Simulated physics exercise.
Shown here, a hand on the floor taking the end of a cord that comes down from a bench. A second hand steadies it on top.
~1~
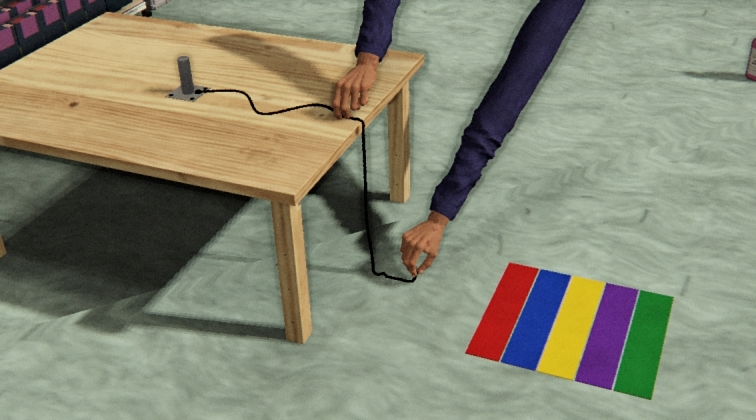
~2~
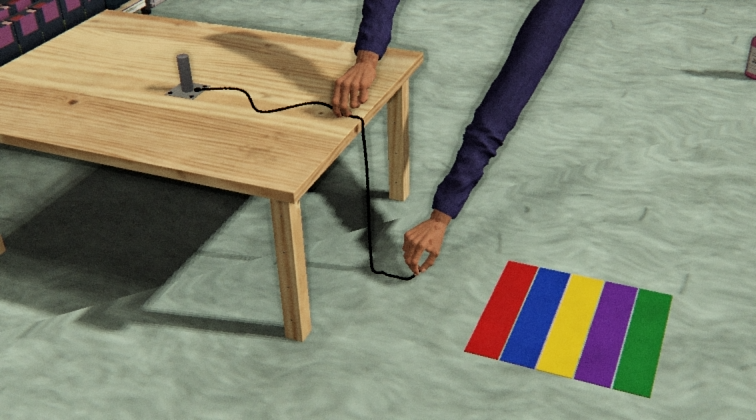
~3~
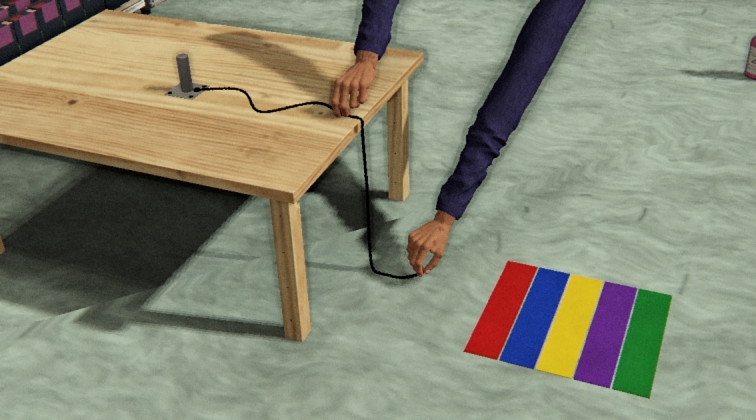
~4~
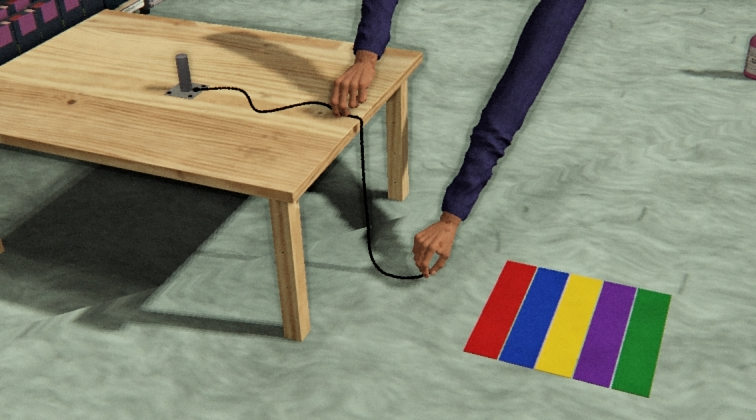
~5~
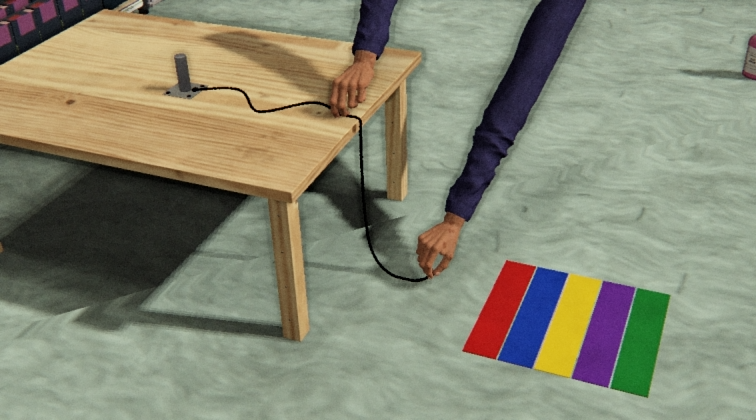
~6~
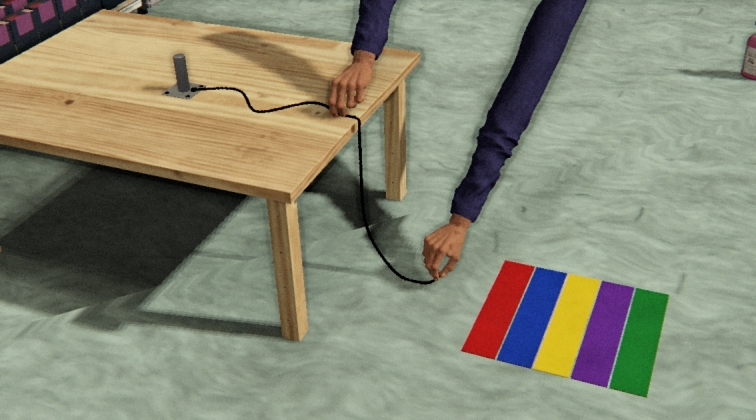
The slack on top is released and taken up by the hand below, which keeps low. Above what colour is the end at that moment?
The end stops over the yellow strip.
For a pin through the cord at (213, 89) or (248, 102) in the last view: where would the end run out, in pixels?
Try by try, around (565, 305) and (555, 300).
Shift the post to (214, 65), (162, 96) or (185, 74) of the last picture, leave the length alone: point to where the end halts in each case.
About (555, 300), (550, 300) and (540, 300).
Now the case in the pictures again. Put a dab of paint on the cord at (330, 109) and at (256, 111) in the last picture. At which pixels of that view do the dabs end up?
About (357, 121), and the other about (282, 106).
Soon after, end near (498, 289); over red.
Then, end near (544, 299); over blue.
At full stretch, end near (571, 305); over yellow. It gets as far as the yellow strip.
